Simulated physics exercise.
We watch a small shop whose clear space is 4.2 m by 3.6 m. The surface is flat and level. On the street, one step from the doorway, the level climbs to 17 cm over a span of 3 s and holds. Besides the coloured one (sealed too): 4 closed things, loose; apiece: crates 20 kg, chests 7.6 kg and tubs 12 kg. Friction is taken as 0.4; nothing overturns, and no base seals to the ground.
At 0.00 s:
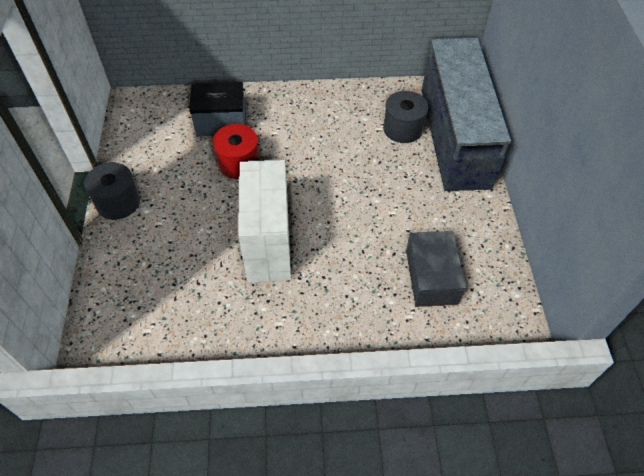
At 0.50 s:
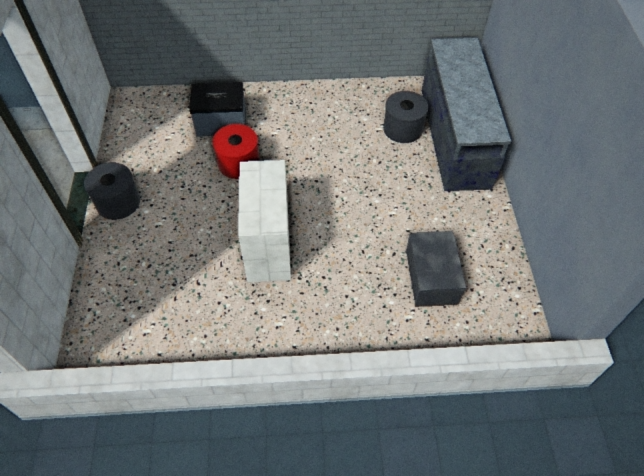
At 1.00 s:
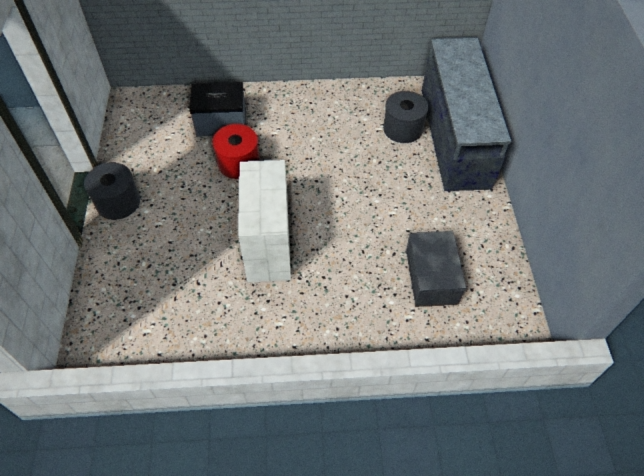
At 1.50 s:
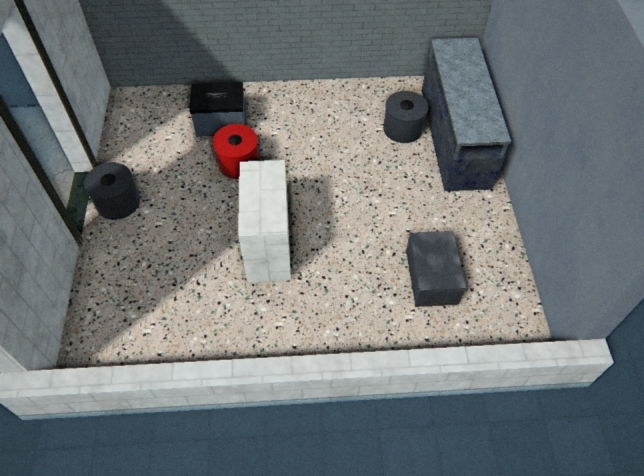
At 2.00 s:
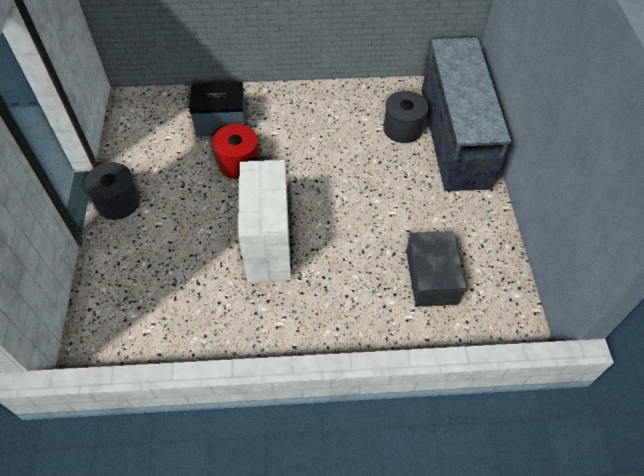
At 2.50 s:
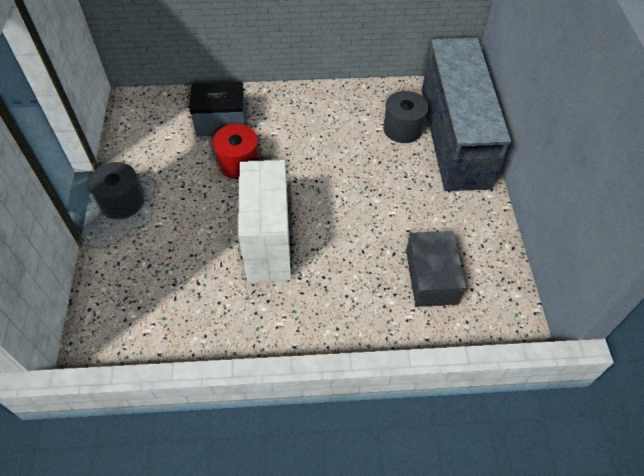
In a small shop with a speckled floor, the red tub and the dark tubs and chests stayed put while bluish water covered the paving outside, then a little crept in at the left doorway.
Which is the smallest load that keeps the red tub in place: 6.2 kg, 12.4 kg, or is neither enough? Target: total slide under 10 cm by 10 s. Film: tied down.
It takes more than either ballast.
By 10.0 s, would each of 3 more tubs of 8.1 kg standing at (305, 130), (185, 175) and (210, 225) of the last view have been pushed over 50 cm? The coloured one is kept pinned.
The first comes out below the threshold, the second above the threshold, the third above the threshold.
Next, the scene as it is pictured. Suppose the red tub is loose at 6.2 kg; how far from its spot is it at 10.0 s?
80 cm.
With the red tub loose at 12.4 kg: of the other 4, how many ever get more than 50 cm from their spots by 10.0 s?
I get 2.
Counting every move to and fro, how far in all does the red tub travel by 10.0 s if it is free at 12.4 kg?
It covers some 100 cm altogether.
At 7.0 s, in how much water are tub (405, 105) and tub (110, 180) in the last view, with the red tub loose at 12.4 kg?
About 4 and 4 cm.
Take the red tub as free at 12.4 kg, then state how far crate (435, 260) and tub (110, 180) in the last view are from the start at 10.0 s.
The first is 0 cm from its start, the second 200 cm.
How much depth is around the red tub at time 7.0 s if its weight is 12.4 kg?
Close to 5 cm deep.
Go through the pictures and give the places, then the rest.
In the first picture, the red tub at (235, 140) rests on the ground; 0.0 m2 under water; 0 of 5 have shifted.
In the second picture, the red tub at (235, 140), on the bottom; 0.0 m2 under water; 0 of 5 have shifted.
In the third picture, the red tub at (235, 140) rests on the ground; 0.0 m2 under water; 0 of 5 have shifted.
In the fourth picture, the red tub at (235, 140) rests on the ground; 0.0 m2 under water; 0 of 5 have shifted.
In the fifth picture, the red tub at (235, 140) rests on the ground; 0.0 m2 under water; 0 of 5 have shifted.
In the sixth picture, the red tub at (235, 140), on the bottom; 0.3 m2 under water; 0 of 5 have shifted.
After 3.5 s the red tub would be 0 cm from its start with 6.2 kg and 0 cm from its start with 12.4 kg; 0 cm of water round it then.
After 4.5 s the red tub would be 26 cm from its start with 6.2 kg and 5 cm from its start with 12.4 kg; 5 cm of water round it then.
After 7.0 s the red tub would be 76 cm from its start with 6.2 kg and 33 cm from its start with 12.4 kg; 5 cm of water round it then.
After 10.0 s the red tub would be 78 cm from its start with 6.2 kg and 90 cm from its start with 12.4 kg; 6 cm of water round it then.
